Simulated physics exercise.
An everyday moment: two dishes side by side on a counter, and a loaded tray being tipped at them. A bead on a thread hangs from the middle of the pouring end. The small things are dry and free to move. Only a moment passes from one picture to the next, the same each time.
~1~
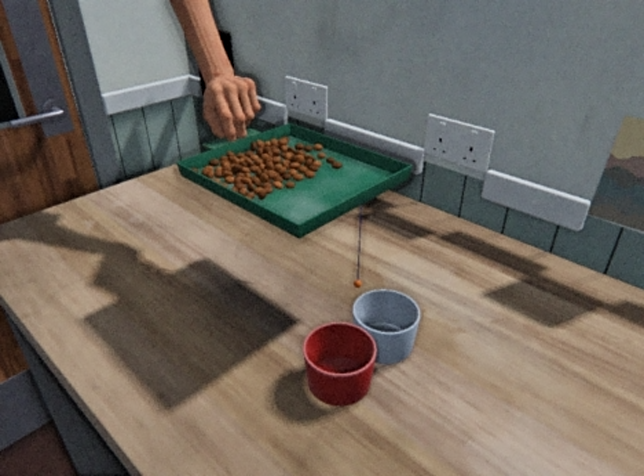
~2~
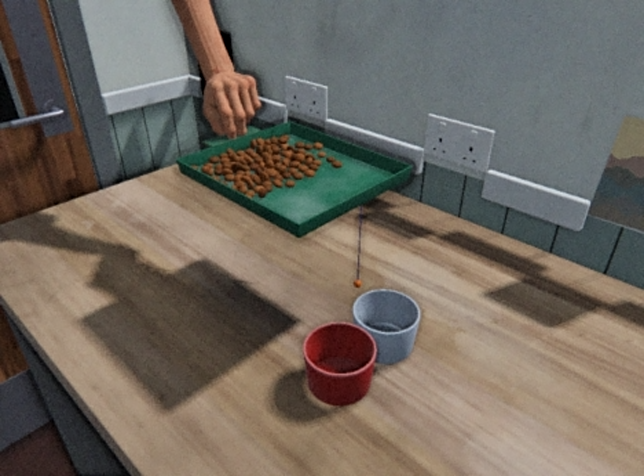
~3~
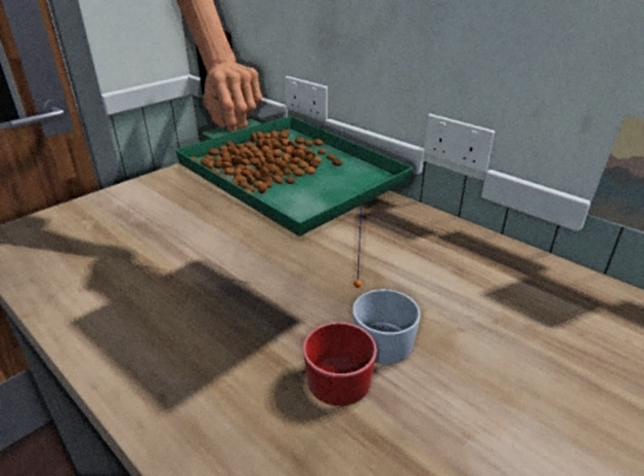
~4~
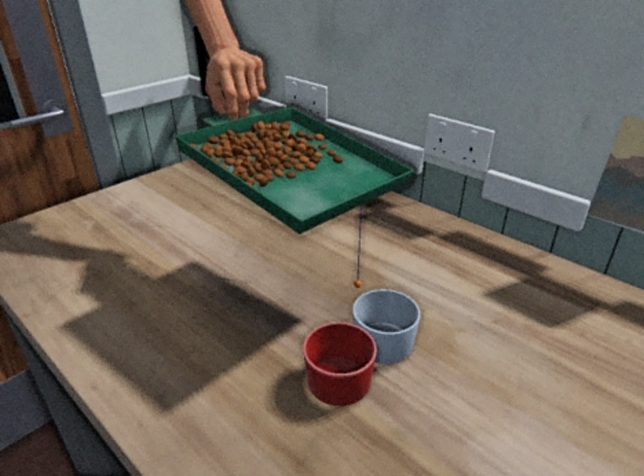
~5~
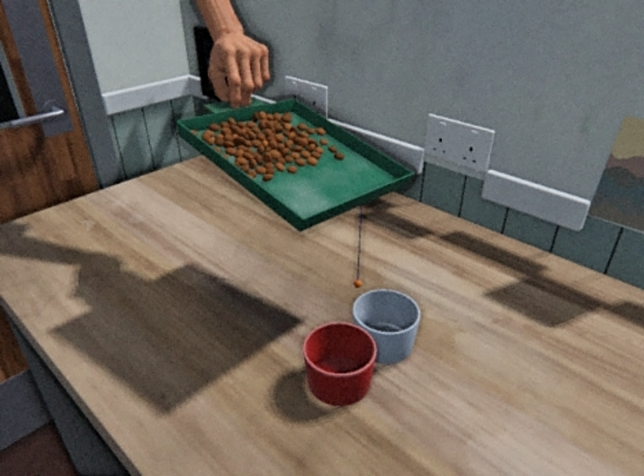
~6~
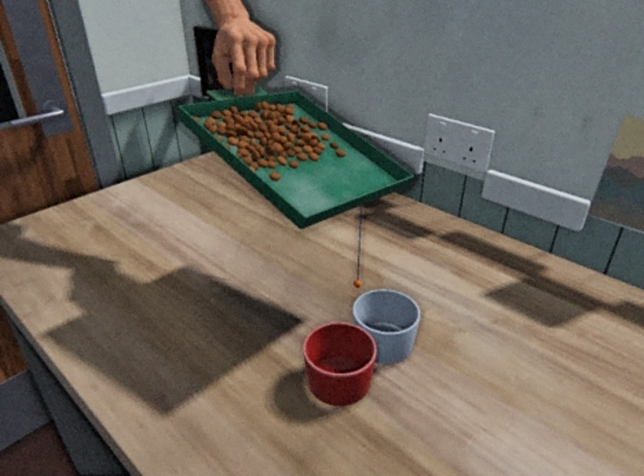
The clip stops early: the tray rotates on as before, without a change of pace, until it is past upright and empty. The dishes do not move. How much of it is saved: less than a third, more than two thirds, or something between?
In the dishes lies under a third of it.
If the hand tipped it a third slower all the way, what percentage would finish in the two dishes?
Some 10 per cent.
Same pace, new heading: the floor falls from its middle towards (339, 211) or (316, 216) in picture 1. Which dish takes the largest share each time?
One: The left-hand dish. Two: The dish on the left.
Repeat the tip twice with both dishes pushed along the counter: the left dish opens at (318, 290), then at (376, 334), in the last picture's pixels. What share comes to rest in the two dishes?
Roughly 0 per cent, and 30 per cent.
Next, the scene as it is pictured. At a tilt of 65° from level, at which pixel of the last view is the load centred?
Around (386, 182).
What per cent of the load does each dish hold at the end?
For the left dish some 0 %, for the right dish some 10 %.
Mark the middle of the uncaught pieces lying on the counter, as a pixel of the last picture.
Roughly at (419, 299).
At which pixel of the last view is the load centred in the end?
Close to (419, 305).
Shortly afterwards, tray tipped steeply; the bulk on the tray; only a few outside both; a little in the air.
Next, tray tipped past a quarter turn; near a quarter on the tray; a little in the right dish; near half outside both; near a quarter in the air.
Some moments later, tray tipped past a quarter turn; a little in the right dish; the bulk outside both.
In the end, tray tipped past a quarter turn; none at all in the left dish; a little in the right dish; the bulk outside both.
